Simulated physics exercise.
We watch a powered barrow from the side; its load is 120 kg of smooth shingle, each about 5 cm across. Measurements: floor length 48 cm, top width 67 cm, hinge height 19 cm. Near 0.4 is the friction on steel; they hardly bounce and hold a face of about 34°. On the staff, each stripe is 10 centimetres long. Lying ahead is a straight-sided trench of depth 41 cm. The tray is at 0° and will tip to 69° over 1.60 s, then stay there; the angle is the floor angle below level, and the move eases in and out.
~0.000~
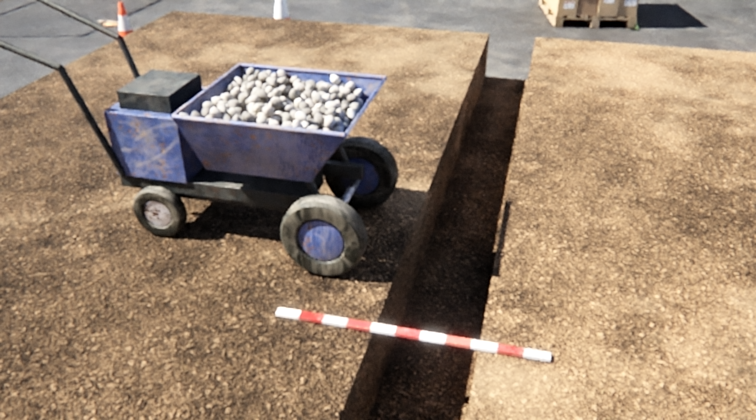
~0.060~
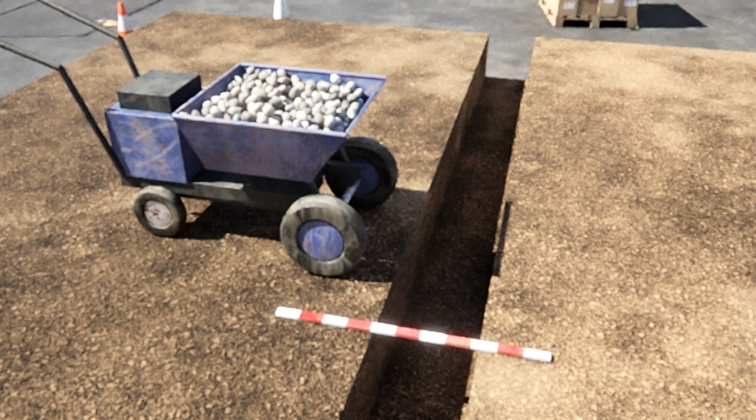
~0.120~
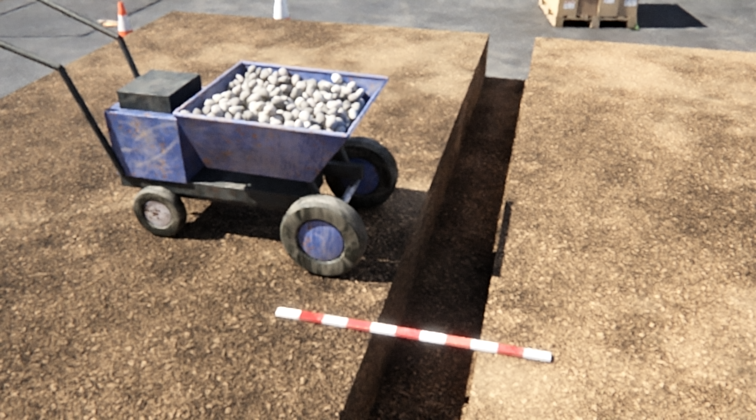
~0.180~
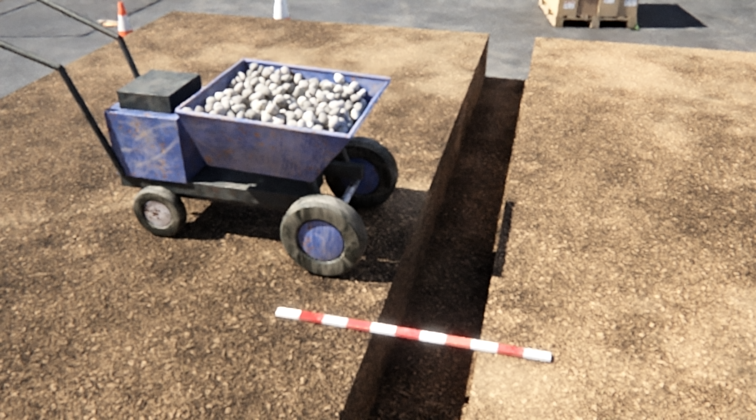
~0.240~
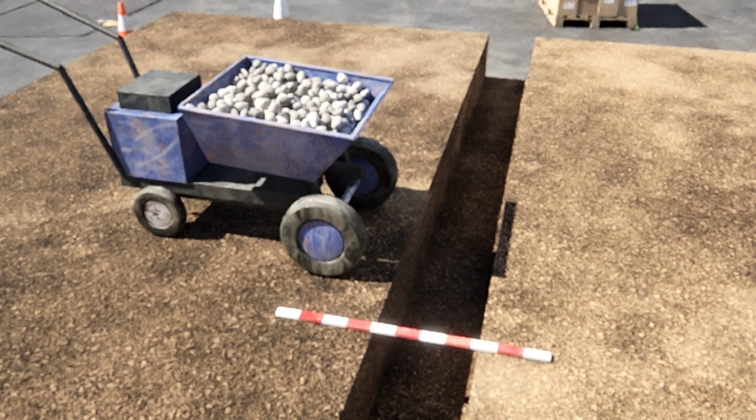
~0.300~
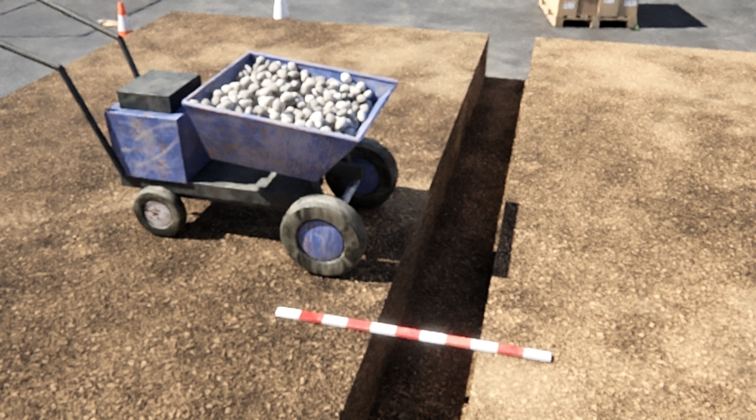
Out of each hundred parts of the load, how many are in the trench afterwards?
About 60 out of 100.
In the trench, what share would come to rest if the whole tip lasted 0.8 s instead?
It would come to roughly 45 per cent.
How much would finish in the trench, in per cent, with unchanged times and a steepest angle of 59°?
It comes out at about 55 percent.
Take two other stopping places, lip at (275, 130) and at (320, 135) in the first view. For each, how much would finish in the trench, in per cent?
I'd expect close to 100 per cent at the first and 90 per cent at the second.
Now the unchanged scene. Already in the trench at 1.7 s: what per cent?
25 per cent or so by then.
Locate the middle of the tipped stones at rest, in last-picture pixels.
Look at roughly (481, 307).
After 1.2 s the floor is at 58°; 99 % in the tray, 1 % in the trench; the foremost stones are at (459, 211).
After 1.7 s the floor is at 69°; 42 % in the tray, 27 % in the trench, 31 % past the trench; the foremost stones are at (599, 273).
After 2.0 s the floor is at 69°; 19 % in the tray, 41 % in the trench, 40 % past the trench; the foremost stones are at (677, 277).
After 4.0 s the floor is at 69°; 0 % in the tray, 60 % in the trench, 40 % past the trench; the foremost stones are at (717, 283).
